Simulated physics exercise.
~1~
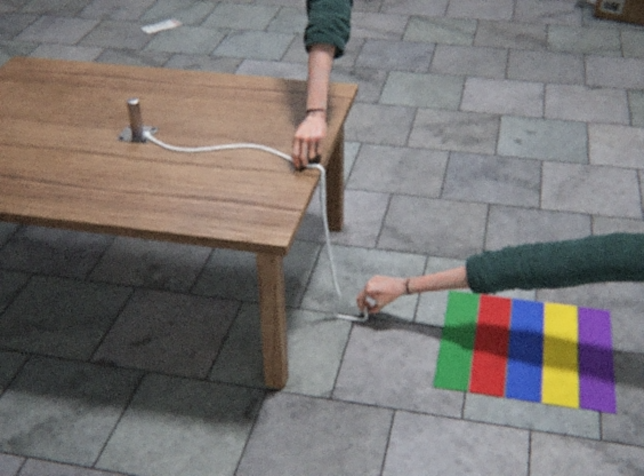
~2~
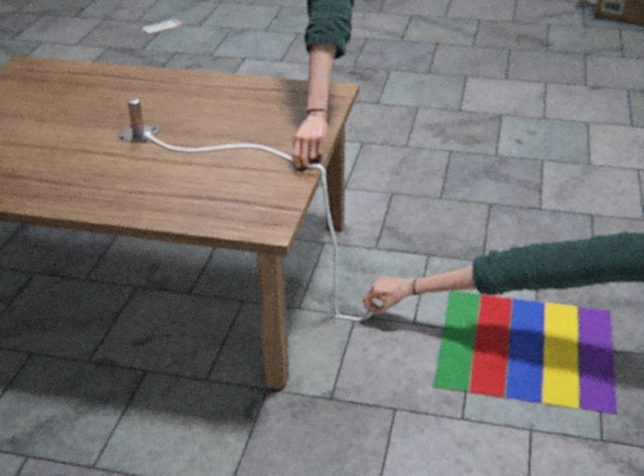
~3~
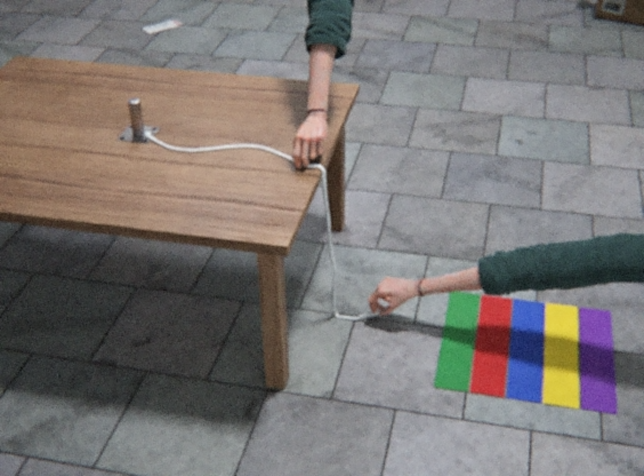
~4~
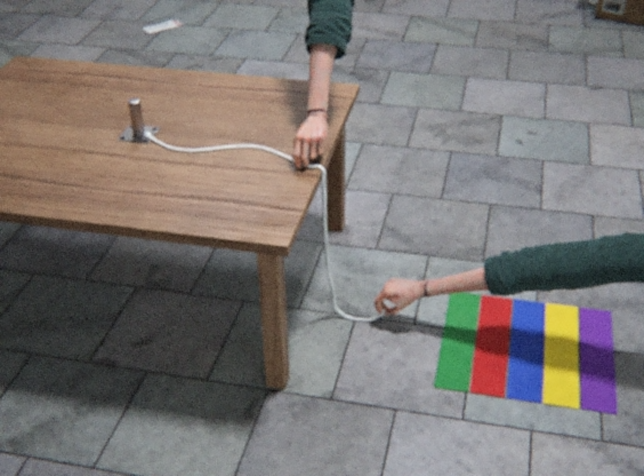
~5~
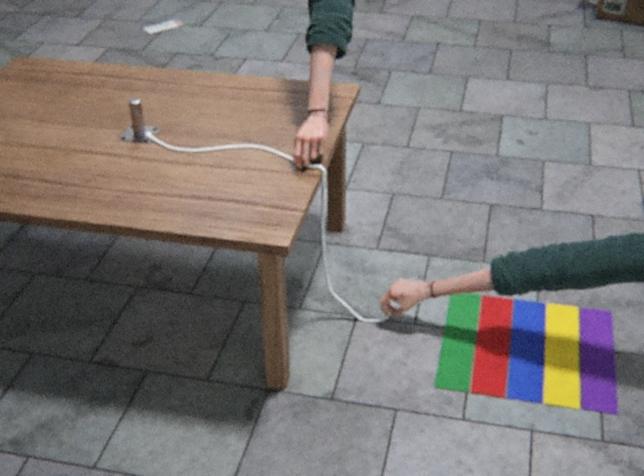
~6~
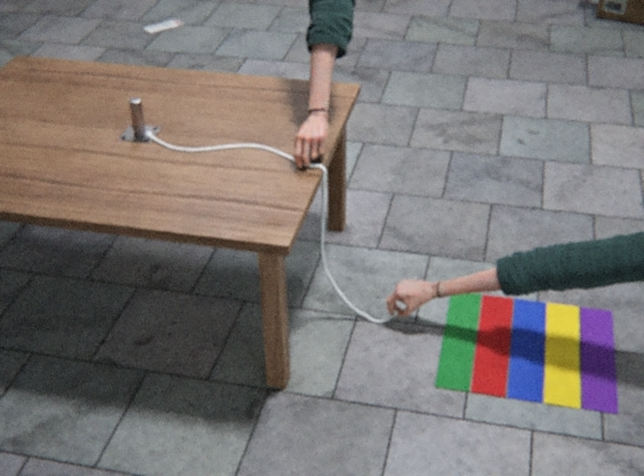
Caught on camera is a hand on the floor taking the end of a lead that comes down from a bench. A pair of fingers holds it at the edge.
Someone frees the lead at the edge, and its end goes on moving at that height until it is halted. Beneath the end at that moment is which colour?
Beneath it is red.
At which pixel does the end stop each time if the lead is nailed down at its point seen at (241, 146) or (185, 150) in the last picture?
It would be somewhere around (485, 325) the first time and (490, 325) the second.
Early on, end near (443, 320); short of the strips.
Midway, end near (478, 325); over green.
At the end of the slack, end near (497, 327); over red. The end stops over the red strip.
